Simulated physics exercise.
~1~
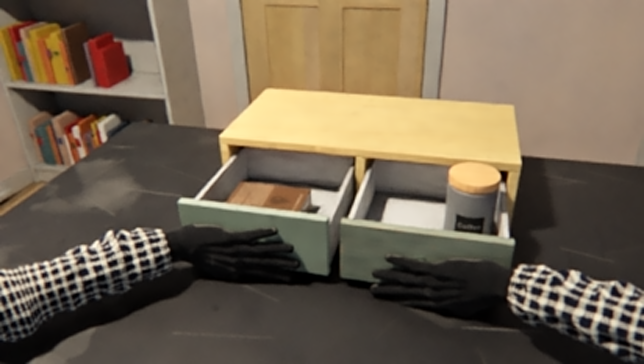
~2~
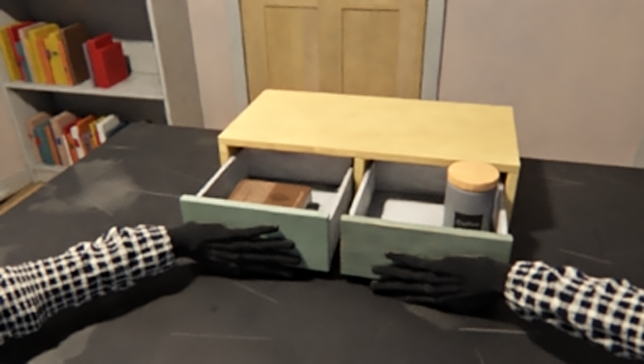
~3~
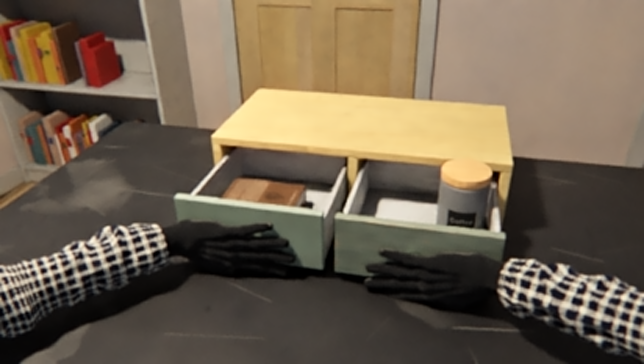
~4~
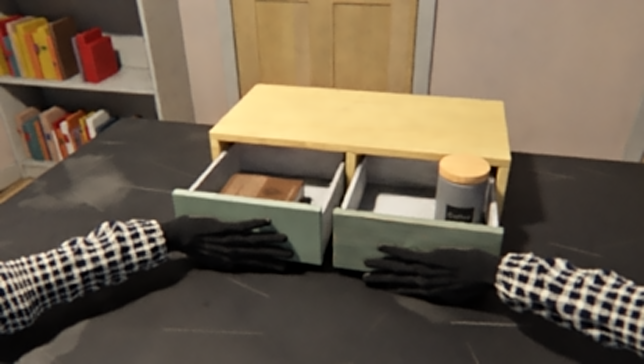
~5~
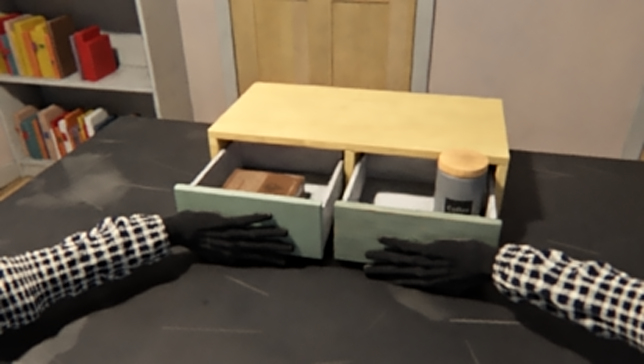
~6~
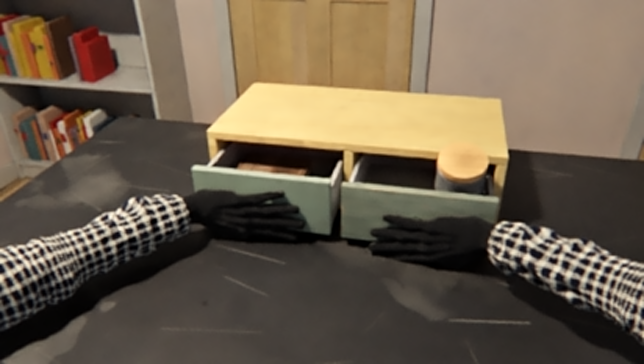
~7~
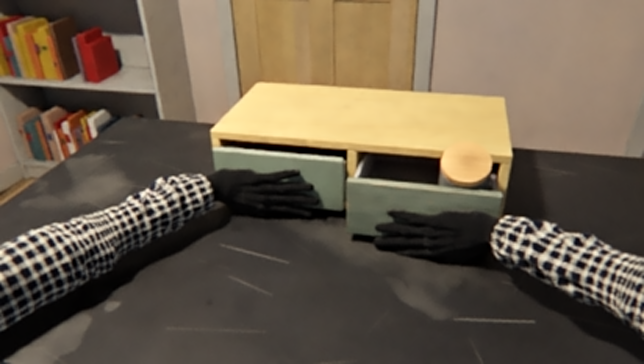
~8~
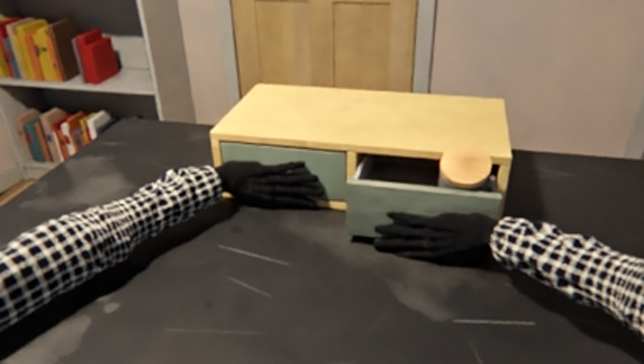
The clip shows gloved hands resting on two open drawers in a yellow chest, a brown packet in the left and a lidded grey jar in the right. The hands push both inward, and the left closes while the right stays ajar with the jar's lid showing above it.
